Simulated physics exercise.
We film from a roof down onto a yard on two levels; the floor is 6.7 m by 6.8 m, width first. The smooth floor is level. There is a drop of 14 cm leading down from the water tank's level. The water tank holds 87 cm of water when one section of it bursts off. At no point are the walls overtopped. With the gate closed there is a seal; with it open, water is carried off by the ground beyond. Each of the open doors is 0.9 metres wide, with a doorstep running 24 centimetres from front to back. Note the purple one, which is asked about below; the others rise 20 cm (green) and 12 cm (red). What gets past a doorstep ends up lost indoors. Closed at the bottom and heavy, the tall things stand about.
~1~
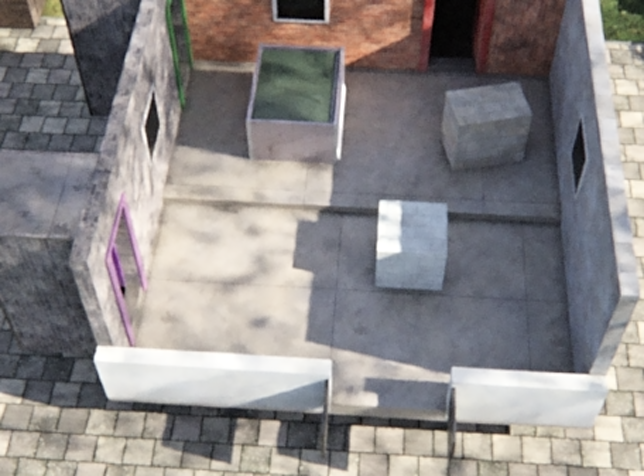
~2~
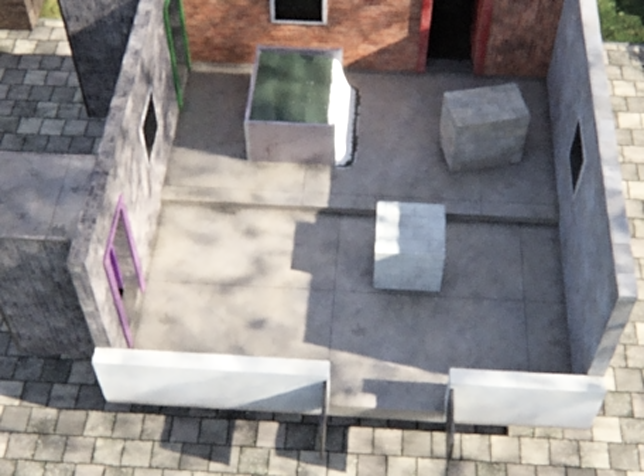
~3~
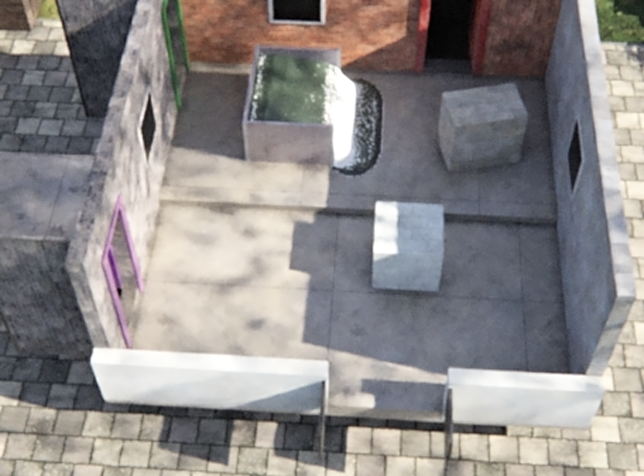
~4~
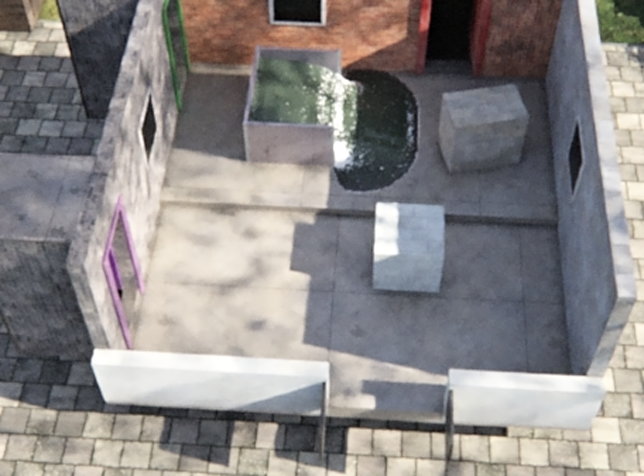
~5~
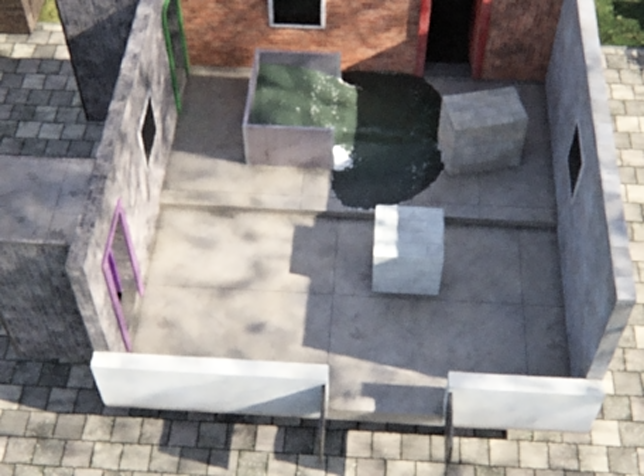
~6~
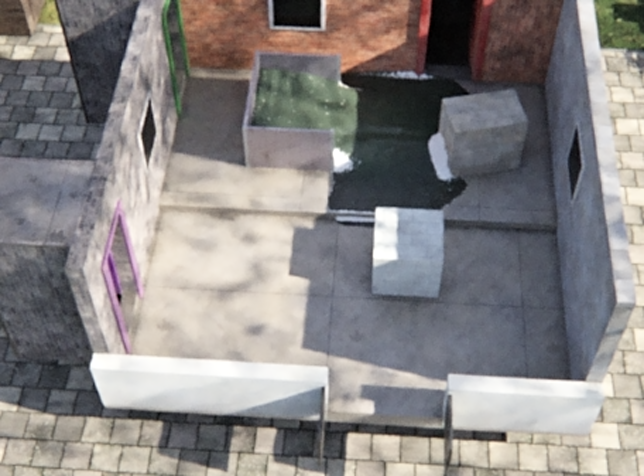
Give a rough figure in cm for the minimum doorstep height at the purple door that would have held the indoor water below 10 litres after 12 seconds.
8 cm.
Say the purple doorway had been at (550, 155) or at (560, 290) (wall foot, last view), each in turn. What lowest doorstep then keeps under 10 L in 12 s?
You'd want roughly 18 cm there first, then roughly 14.0 cm.
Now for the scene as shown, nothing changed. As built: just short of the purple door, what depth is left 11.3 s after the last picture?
A ruler would read roughly 9.0 cm.
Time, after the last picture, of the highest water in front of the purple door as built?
Around 7.0 s.
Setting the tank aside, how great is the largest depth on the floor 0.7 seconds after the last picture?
Max depth: Near 59 cm.
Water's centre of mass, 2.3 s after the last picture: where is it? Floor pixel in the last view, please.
Centre of the water: Approx. (457, 169) px.
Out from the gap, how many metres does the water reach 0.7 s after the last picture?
The front is some 4.6 m out.
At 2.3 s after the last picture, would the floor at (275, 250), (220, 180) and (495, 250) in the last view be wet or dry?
Taking the spots one by one: Untouched, untouched, swamped.
Then, 0.7 s after the last picture water covers 30 % of the floor, deepest (59 cm) near (545, 94); it has not reached the purple door.
Then, 2.3 s after the last picture water covers 45 % of the floor, deepest (31 cm) near (559, 399); it has not reached the purple door.
Then, 11.3 s after the last picture water covers 95 % of the floor, deepest (10 cm) near (283, 341); 9 cm at the purple door, 0 litres in over its 18 cm doorstep.
At the purple door as built, the water peaked near 12 cm, 7.1 s after the last picture.
With a doorstep of 7 cm, 17 litres would have come in within the 12 s; with 9.5 cm, 2 litres. So under 10 litres takes about 8 cm.
